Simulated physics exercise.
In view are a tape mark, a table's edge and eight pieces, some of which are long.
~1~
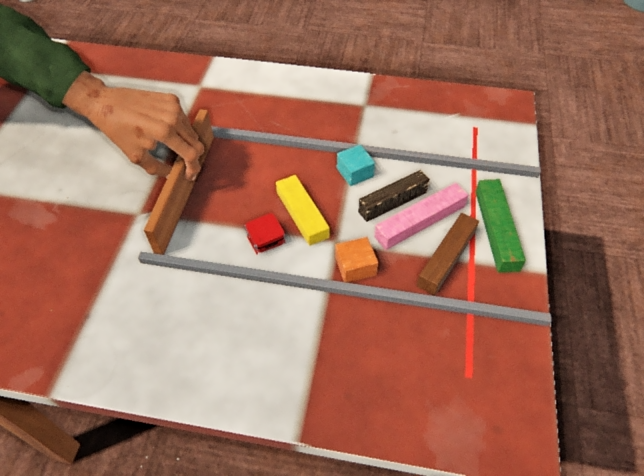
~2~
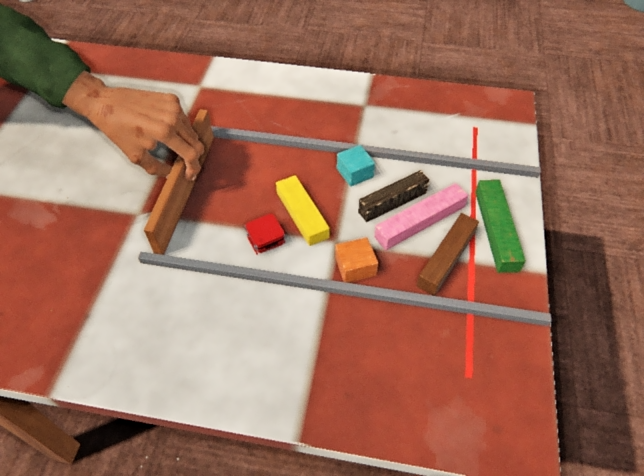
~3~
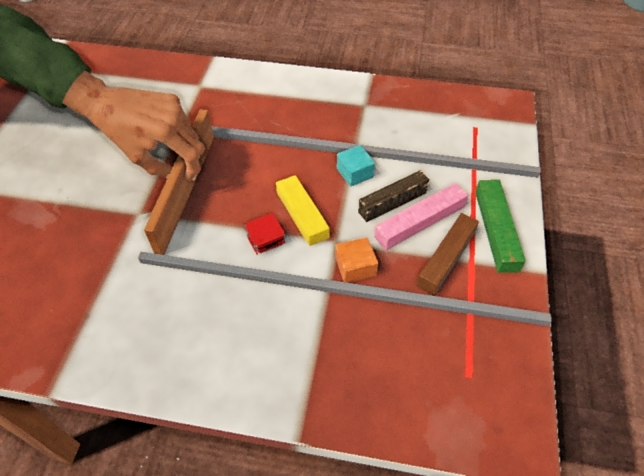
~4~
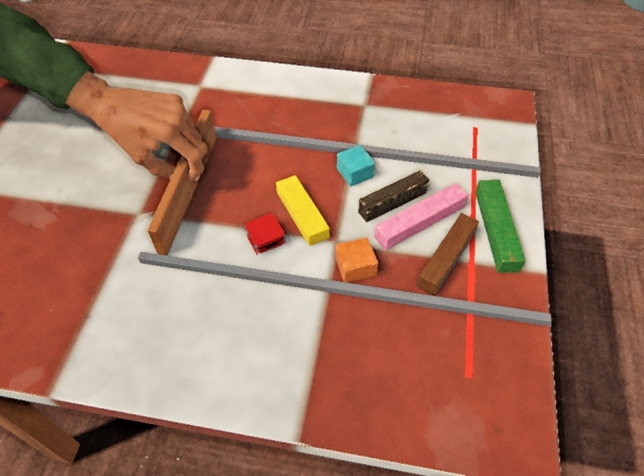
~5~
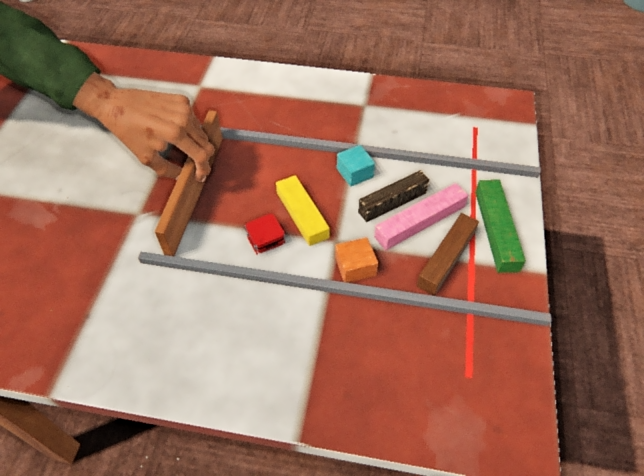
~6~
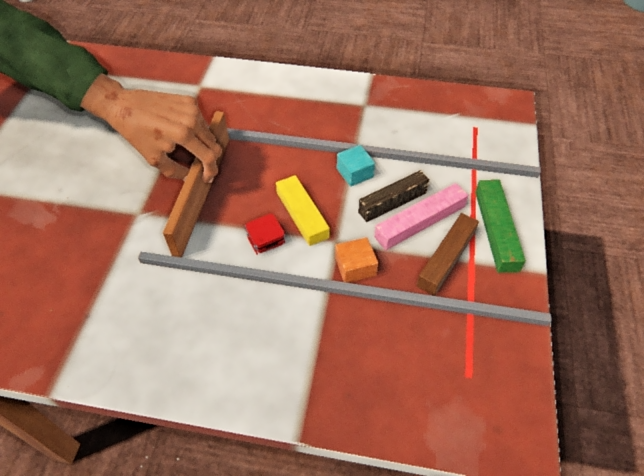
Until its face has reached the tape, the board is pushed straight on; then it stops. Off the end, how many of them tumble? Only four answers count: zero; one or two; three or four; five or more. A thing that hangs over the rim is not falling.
My answer: One or two.
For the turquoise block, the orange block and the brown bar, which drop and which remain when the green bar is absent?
The turquoise block does not fall, the orange block survives, the brown bar drops off.
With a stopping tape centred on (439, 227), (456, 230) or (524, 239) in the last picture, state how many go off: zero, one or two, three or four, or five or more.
Number fallen at each tape, in order - none, one or two, 5 or more.
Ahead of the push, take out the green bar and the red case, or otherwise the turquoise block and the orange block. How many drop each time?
Try one: 0; try two: 1.
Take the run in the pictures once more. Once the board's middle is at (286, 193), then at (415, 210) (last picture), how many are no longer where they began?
First position 2; second position 8.
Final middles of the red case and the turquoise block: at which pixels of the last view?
Near (488, 281) and (490, 190).
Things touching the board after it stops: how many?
The count in contact is 3.
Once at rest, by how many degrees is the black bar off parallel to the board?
It sits some 0° out of line.
Early on, none off yet; green bar at rest near (499, 224); brown bar at rest near (448, 253); pink bar at rest near (422, 216).
Finally, the number that fall off is one or two; lost, brown bar and green bar.
